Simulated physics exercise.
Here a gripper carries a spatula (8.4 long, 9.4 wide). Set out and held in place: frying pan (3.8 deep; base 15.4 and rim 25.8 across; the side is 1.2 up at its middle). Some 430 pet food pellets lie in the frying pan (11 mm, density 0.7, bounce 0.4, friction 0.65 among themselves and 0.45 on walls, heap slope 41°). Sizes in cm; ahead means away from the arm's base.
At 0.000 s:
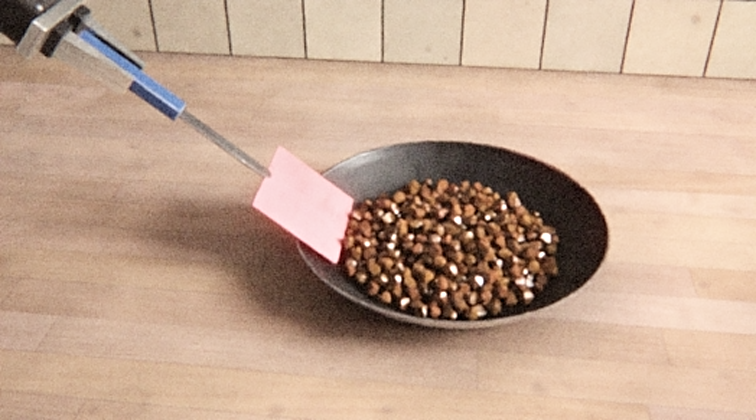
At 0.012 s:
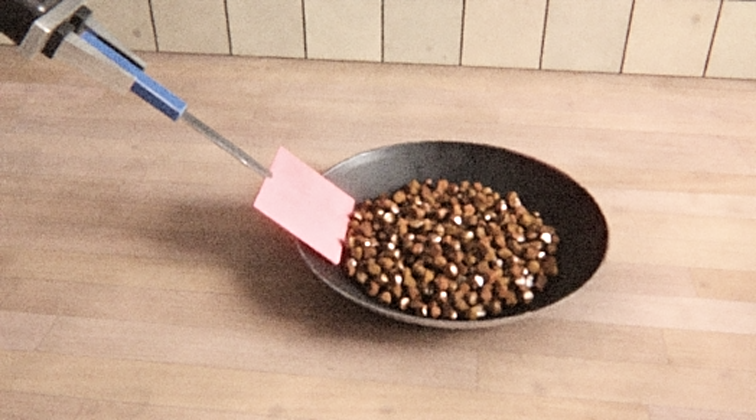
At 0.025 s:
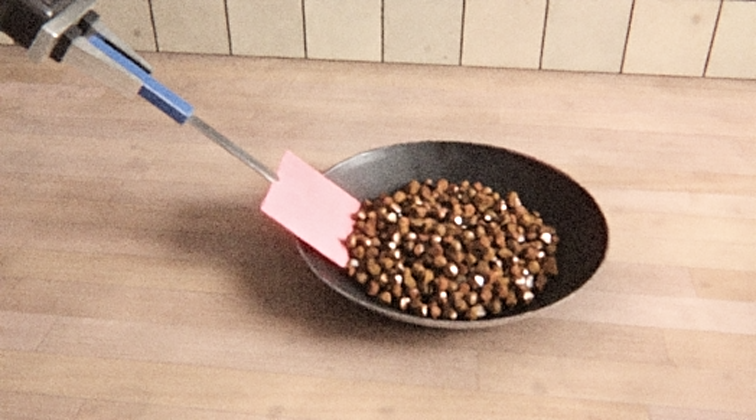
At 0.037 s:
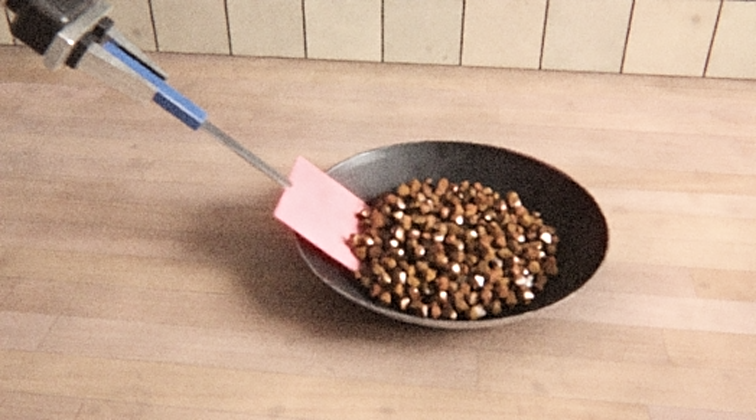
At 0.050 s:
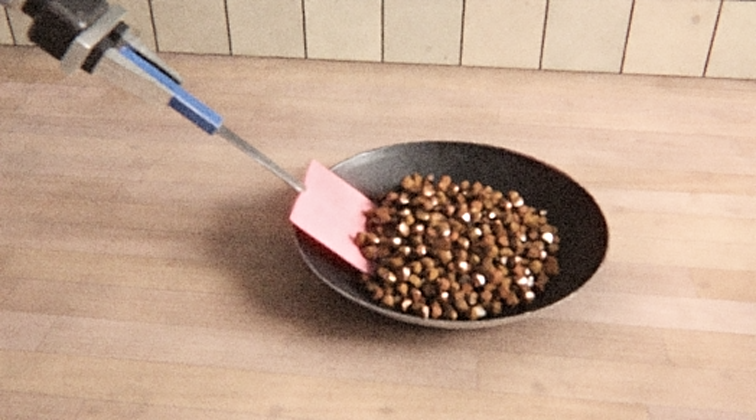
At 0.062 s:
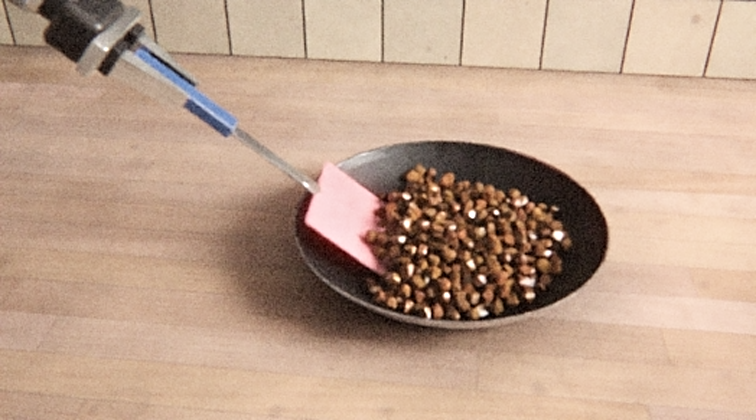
A robotic arm held a pink spatula at the left edge of a dark pan of brown pellets, then slid it slowly to the right, nudging the near side of the pile slightly rightward.
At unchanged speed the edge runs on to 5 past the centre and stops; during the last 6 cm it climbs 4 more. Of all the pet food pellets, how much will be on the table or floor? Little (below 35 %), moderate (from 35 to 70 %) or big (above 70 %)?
On the table or floor the share is little, below 35 %.
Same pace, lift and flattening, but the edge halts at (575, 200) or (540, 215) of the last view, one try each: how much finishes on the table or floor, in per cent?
Some 45 and 30 per cent.
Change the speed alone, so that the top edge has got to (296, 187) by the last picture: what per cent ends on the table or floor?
About 5 per cent.
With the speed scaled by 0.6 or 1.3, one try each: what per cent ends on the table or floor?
About 5 and 20 per cent.
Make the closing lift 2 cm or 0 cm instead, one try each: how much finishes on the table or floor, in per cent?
About 10 and 5 per cent.
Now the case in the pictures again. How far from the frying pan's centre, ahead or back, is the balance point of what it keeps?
Roughly 5.0 cm ahead.
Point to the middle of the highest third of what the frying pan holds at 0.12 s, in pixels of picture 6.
Near (484, 218).
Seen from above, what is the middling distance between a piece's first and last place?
About 5 cm.
After 0.09 s, sloping 39°, highest piece 7 above the table; 426 in the frying pan, 3 on the blade or in flight.
After 0.12 s, sloping 39°, highest piece 10 above the table; 426 in the frying pan, 3 on the blade or in flight.
After 0.34 s, sloping 39°, highest piece 5 above the table; 367 in the frying pan, 61 on the table or floor, 1 on the blade or in flight.
After 1.39 s, sloping 39°, highest piece 5 above the table; 366 in the frying pan, 63 on the table or floor.
At rest, 366 in the frying pan, 63 on the table or floor. That is 15 % on the table or floor.
